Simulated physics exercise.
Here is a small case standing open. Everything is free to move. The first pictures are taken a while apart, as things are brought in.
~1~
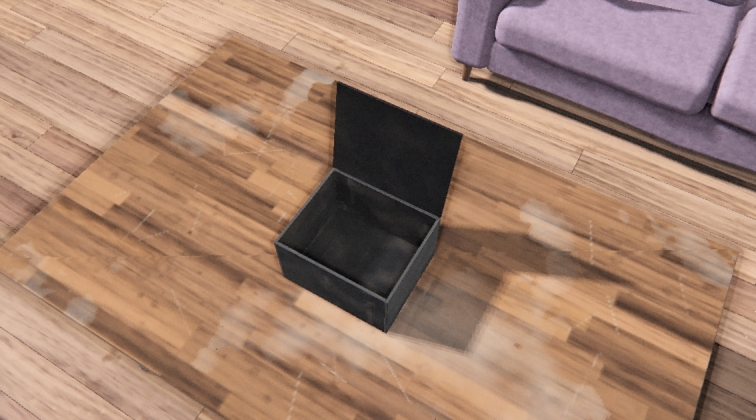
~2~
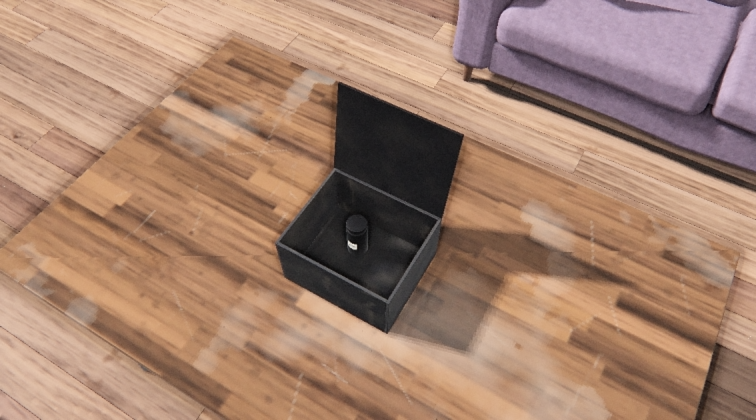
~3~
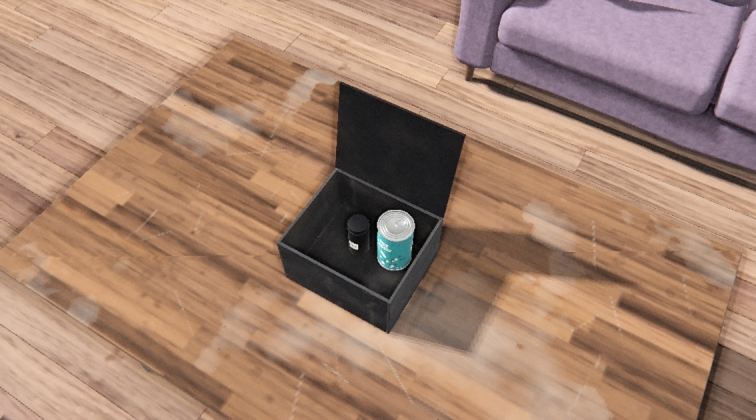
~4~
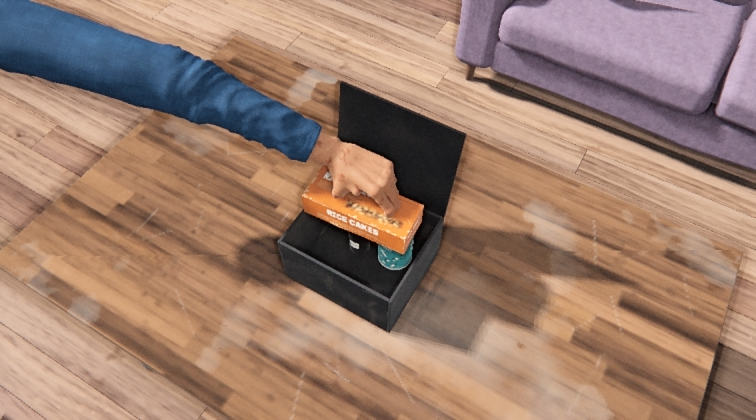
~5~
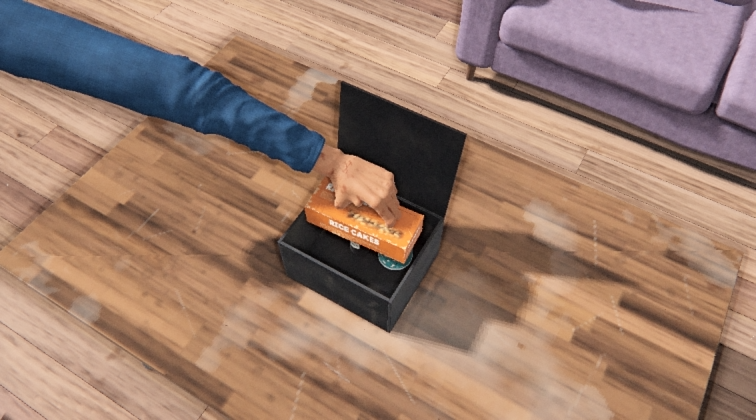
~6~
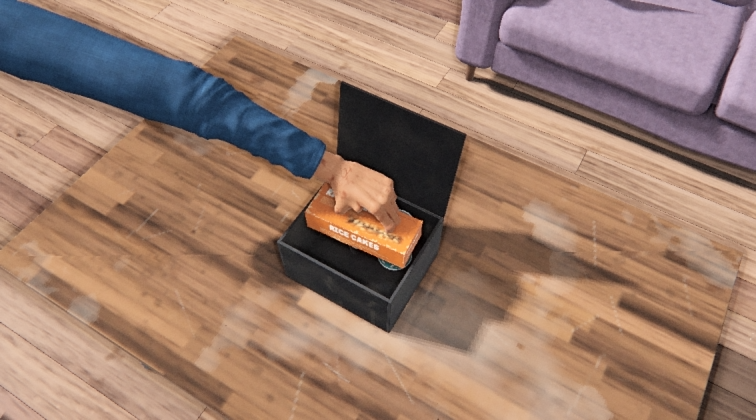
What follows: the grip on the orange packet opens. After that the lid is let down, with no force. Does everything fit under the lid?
Outcome: The lid closes.
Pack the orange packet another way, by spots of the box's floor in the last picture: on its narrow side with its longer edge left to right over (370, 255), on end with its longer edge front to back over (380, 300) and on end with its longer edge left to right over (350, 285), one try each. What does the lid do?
First try: It closes; second try: It is held up; third try: It is held up.
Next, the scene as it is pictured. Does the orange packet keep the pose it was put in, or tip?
The orange packet ends up tilted.
Then, 1.00 s on from there, lid starting down; orange packet on its side near (356, 262).
Then, 1.80 s on from there, lid 40° above the rim; orange packet on its side near (356, 262).
In the end, lid shut; toppled in the box, orange packet; the other 2 unmoved. At the end, from the last picture's camera, orange packet near (356, 262).
